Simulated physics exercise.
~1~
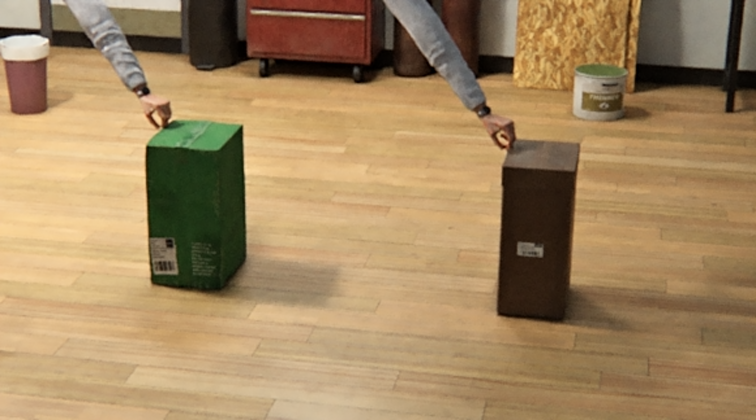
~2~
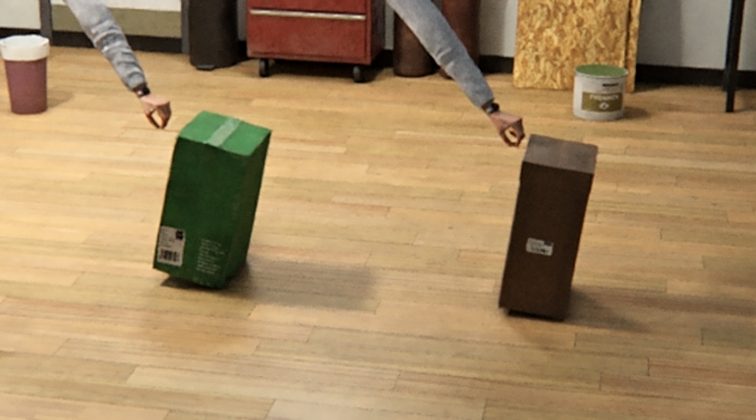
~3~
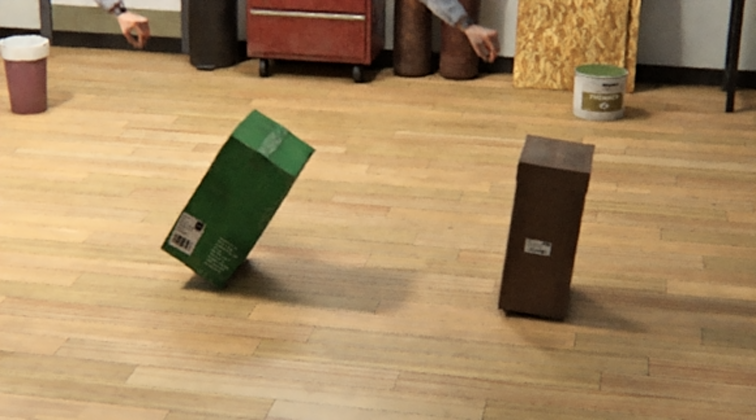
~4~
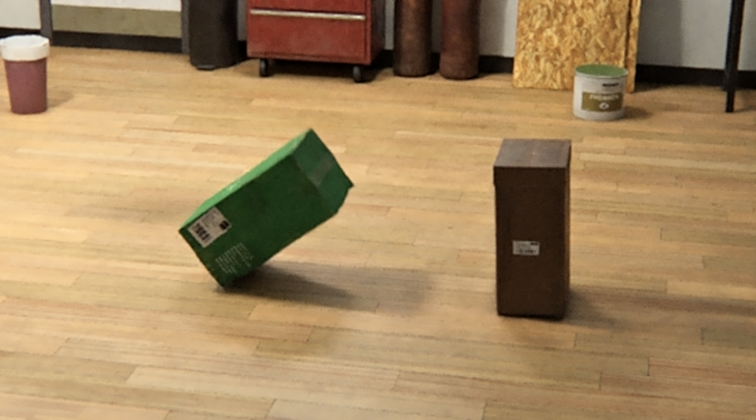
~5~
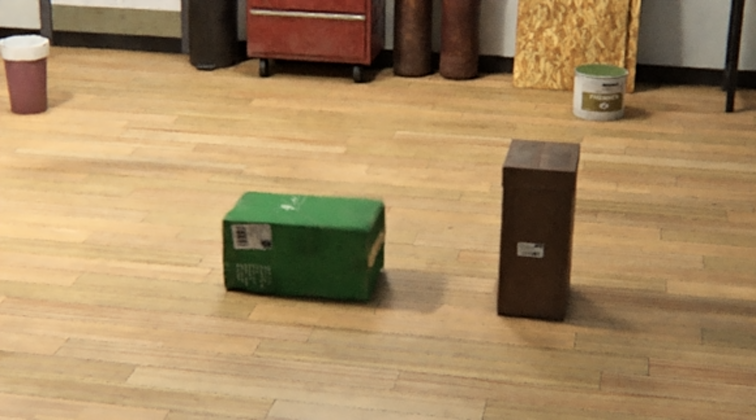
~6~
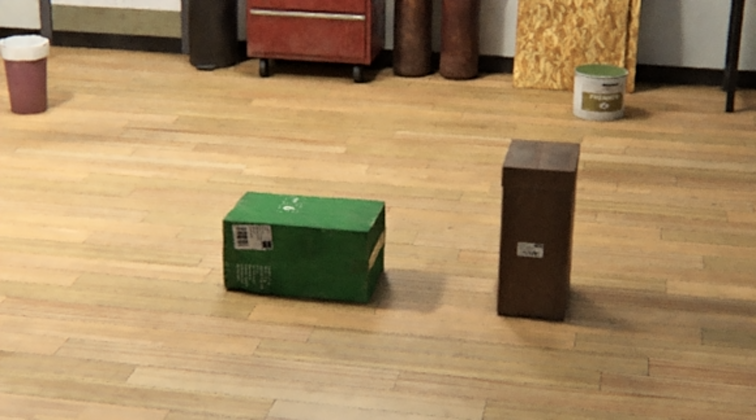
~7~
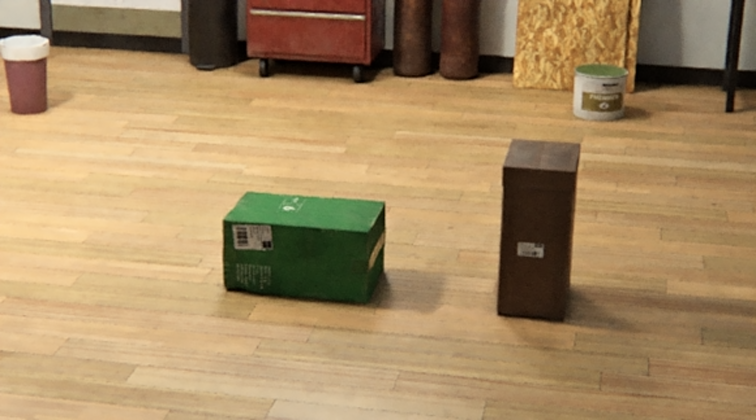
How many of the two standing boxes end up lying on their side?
One of them does. The green box ends up on its side, while the brown box is still standing.
